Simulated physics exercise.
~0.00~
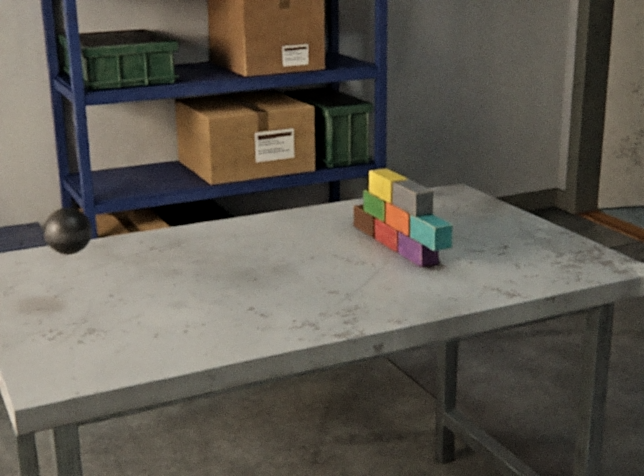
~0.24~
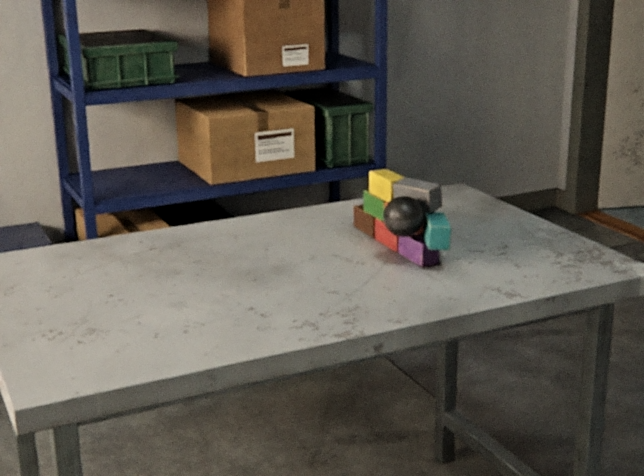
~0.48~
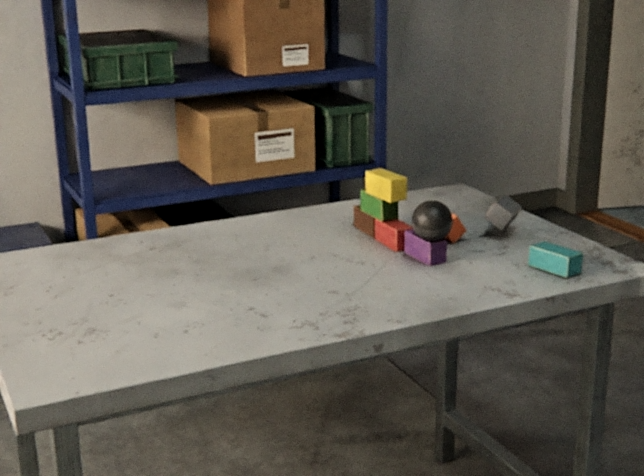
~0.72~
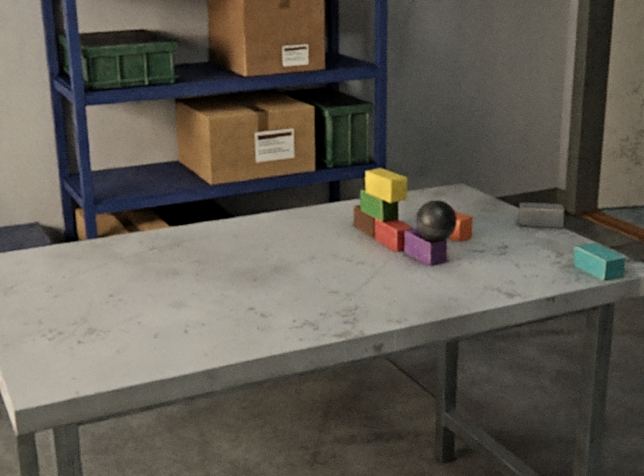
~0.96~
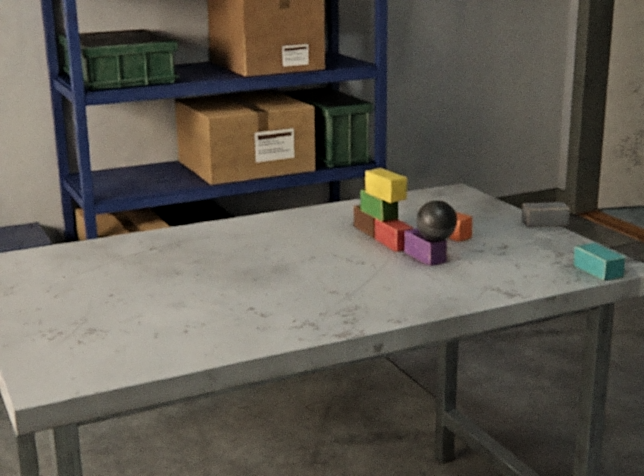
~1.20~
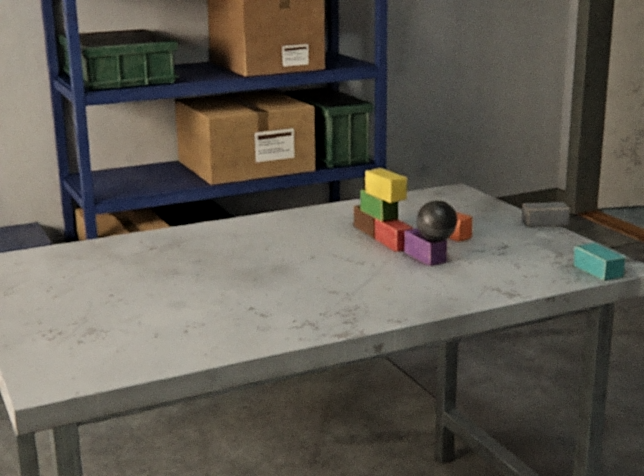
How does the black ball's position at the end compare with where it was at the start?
At the start the black ball was in the air near the left side, away from the blocks. By the end it had come to rest on the right, among the remaining blocks beside the orange and purple ones.
